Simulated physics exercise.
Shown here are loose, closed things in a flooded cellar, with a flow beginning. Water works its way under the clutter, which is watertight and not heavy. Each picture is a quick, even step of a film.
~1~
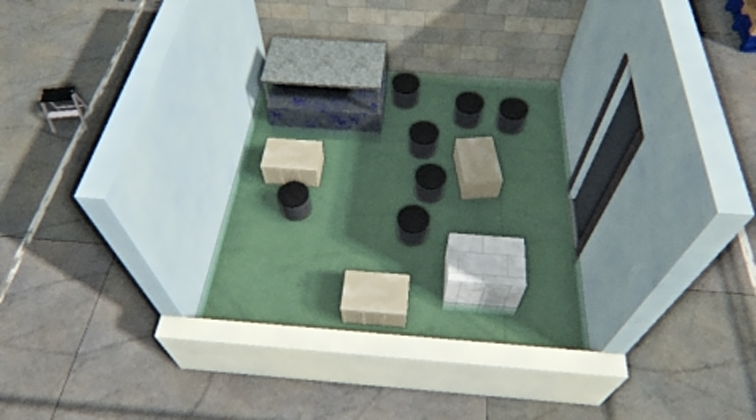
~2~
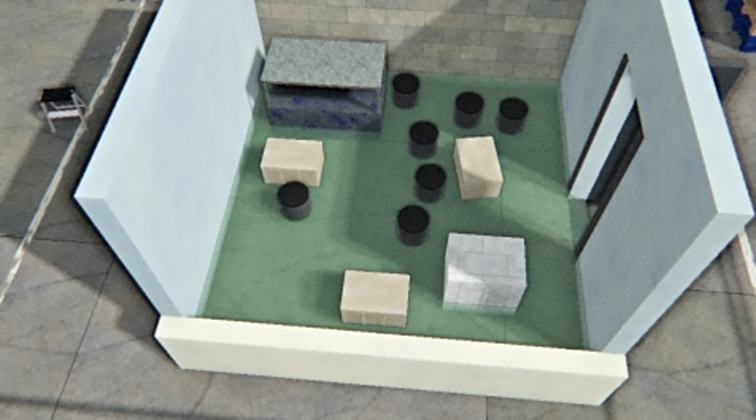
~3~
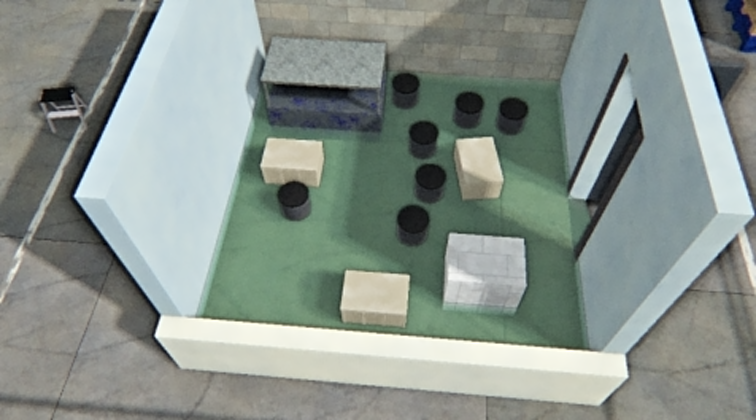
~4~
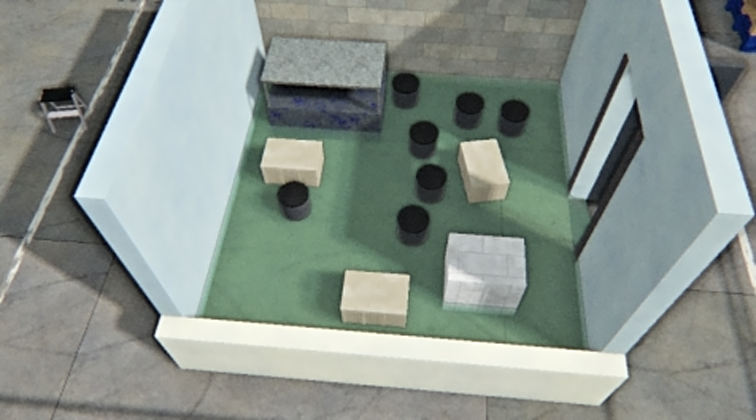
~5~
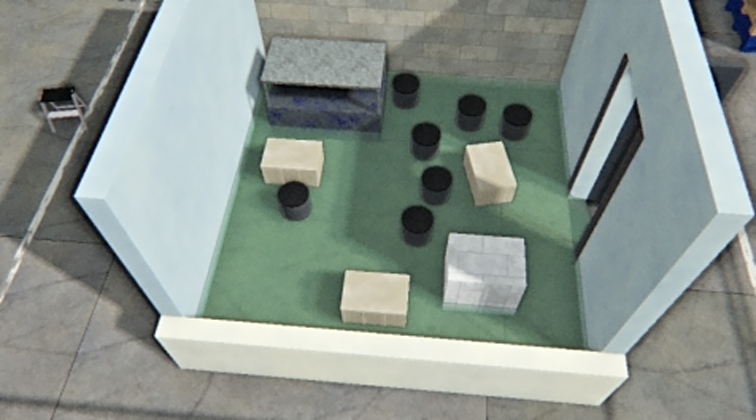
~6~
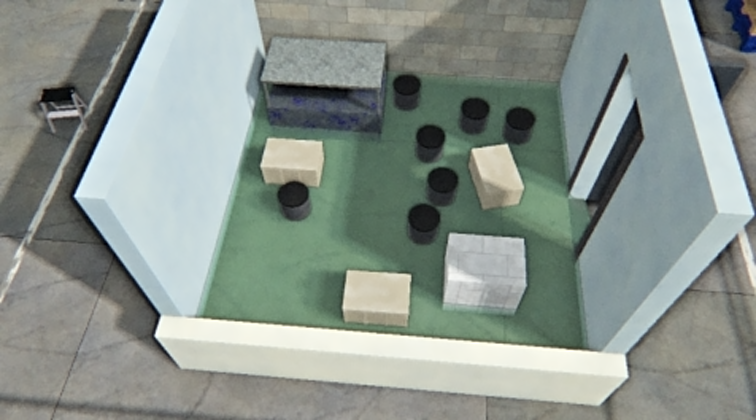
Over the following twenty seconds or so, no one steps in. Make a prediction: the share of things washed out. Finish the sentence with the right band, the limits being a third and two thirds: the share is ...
The share is from a third to two thirds.
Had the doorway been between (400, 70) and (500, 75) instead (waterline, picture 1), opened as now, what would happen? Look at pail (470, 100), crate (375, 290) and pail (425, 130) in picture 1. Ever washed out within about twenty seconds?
In turn: Washed out, left behind, out.
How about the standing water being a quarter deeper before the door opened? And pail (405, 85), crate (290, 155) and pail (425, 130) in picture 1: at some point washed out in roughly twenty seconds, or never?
Notes - A: Still there; B: Still there; C: Lost.
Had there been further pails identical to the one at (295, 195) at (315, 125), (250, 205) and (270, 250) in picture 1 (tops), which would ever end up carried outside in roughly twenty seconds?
Copy one never leaves, copy two never leaves, copy three never leaves.
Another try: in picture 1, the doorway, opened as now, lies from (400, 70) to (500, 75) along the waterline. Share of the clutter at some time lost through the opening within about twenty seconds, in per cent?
Share: Near 80 %.
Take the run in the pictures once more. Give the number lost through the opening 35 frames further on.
Total: 6.
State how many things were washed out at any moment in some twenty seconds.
6 in all.
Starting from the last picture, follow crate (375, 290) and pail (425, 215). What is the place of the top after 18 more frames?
Estimate - first: (416, 303), second: (560, 223).
A moment on, 0 of 10 are out; 10 afloat.
Next, 3 of 10 are out; 7 afloat.
Later, 6 of 10 are out; 4 afloat.
In the end, 6 of 10 are out; 4 afloat.
